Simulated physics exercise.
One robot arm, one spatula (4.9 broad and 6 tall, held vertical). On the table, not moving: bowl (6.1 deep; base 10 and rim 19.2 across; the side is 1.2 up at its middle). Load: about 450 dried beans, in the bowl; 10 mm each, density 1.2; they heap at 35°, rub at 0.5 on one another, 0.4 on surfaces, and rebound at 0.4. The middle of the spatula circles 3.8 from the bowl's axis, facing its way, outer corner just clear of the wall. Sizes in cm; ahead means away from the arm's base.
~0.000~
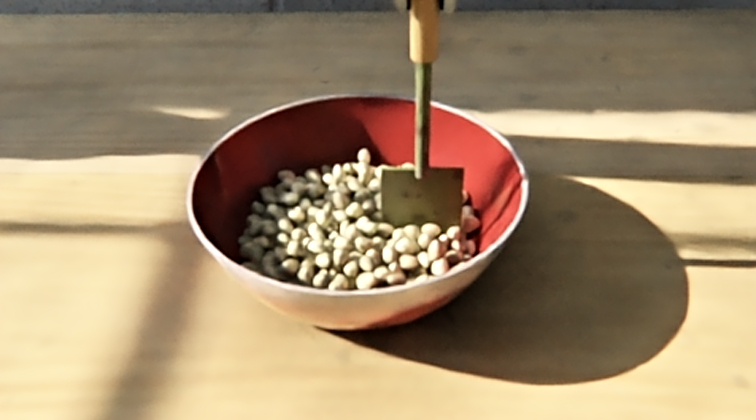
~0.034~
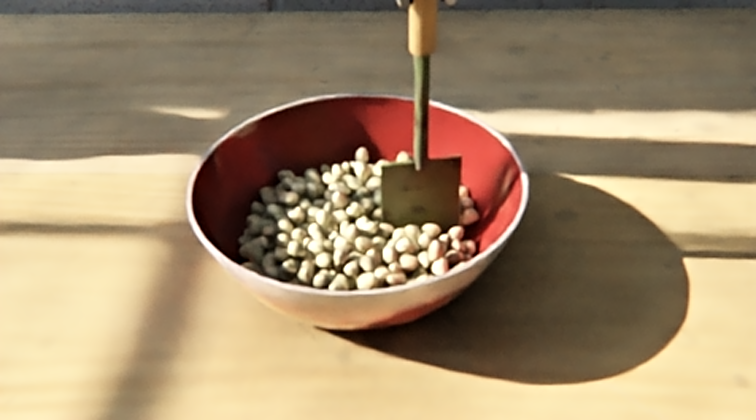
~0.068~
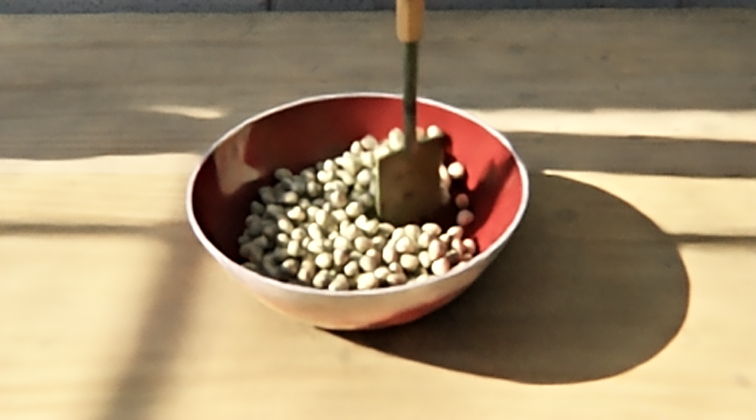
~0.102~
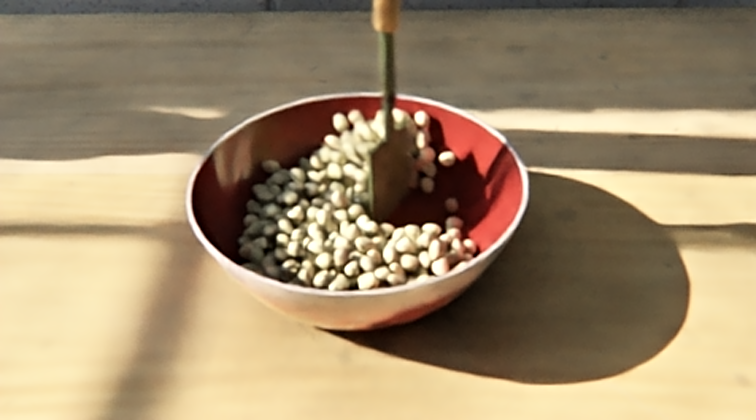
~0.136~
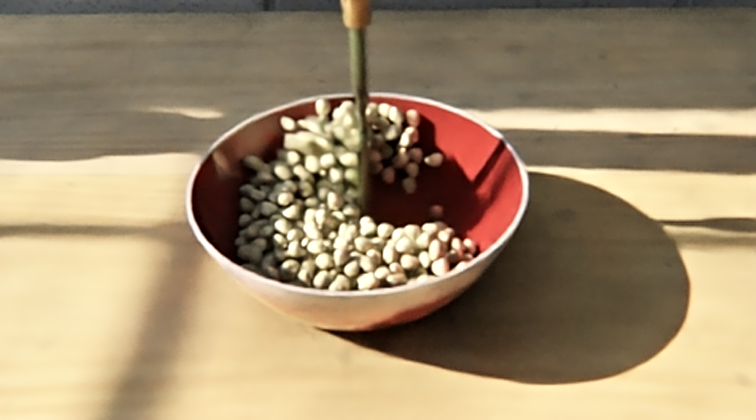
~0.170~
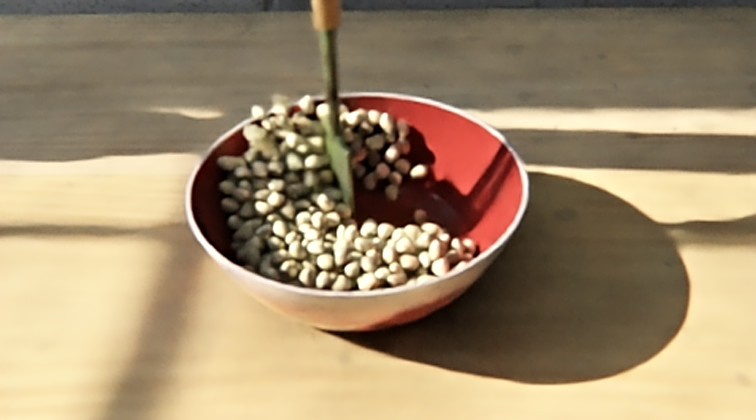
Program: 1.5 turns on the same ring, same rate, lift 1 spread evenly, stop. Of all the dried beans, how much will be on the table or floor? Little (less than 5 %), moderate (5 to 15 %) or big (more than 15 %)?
Share on the table or floor: Moderate (5 to 15 %).
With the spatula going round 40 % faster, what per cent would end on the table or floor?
In that case some 25 per cent.
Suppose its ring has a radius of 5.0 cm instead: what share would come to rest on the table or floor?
It would be near 20 per cent.
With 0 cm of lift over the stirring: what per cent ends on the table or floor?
Some 15 per cent.
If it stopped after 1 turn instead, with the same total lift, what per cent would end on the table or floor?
Then about 5 per cent.
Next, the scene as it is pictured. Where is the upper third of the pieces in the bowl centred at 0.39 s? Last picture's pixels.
Around (395, 265).
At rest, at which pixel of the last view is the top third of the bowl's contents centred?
At about (295, 239).
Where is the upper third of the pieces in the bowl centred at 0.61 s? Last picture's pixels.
Around (369, 160).
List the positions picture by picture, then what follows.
Spatula neck at (423, 147), 0° round; upper third of the load around (353, 229), from x 245 to 470, top at y 160; 452 in the bowl, in the first picture.
Spatula neck at (422, 139), 11° round; upper third of the load around (360, 215), from x 245 to 470, top at y 155, in the second picture.
Spatula neck at (410, 124), 36° round; upper third of the load around (359, 201), from x 245 to 470, top at y 135, in the third picture.
Spatula neck at (389, 114), 62° round; upper third of the load around (352, 178), from x 245 to 470, top at y 115, in the fourth picture.
Spatula neck at (362, 109), 88° round; upper third of the load around (327, 165), from x 245 to 470, top at y 110, in the fifth picture.
Spatula neck at (334, 111), 113° round; upper third of the load around (295, 166), from x 230 to 470, top at y 100; 452 in the bowl, in the sixth picture.
By 0.39 s, 278° round, highest piece 8 above the table; 427 in the bowl, 15 on the table or floor, 10 in flight or on the tool.
By 0.61 s, 83° round, highest piece 8 above the table; 409 in the bowl, 38 on the table or floor, 5 in flight or on the tool.
By 0.91 s, 180° round, highest piece 6 above the table; 405 in the bowl, 47 on the table or floor.
By 1.61 s, 180° round, highest piece 5 above the table; 405 in the bowl, 47 on the table or floor.
Final count, 405 in the bowl, 47 on the table or floor. That is 10 % on the table or floor.
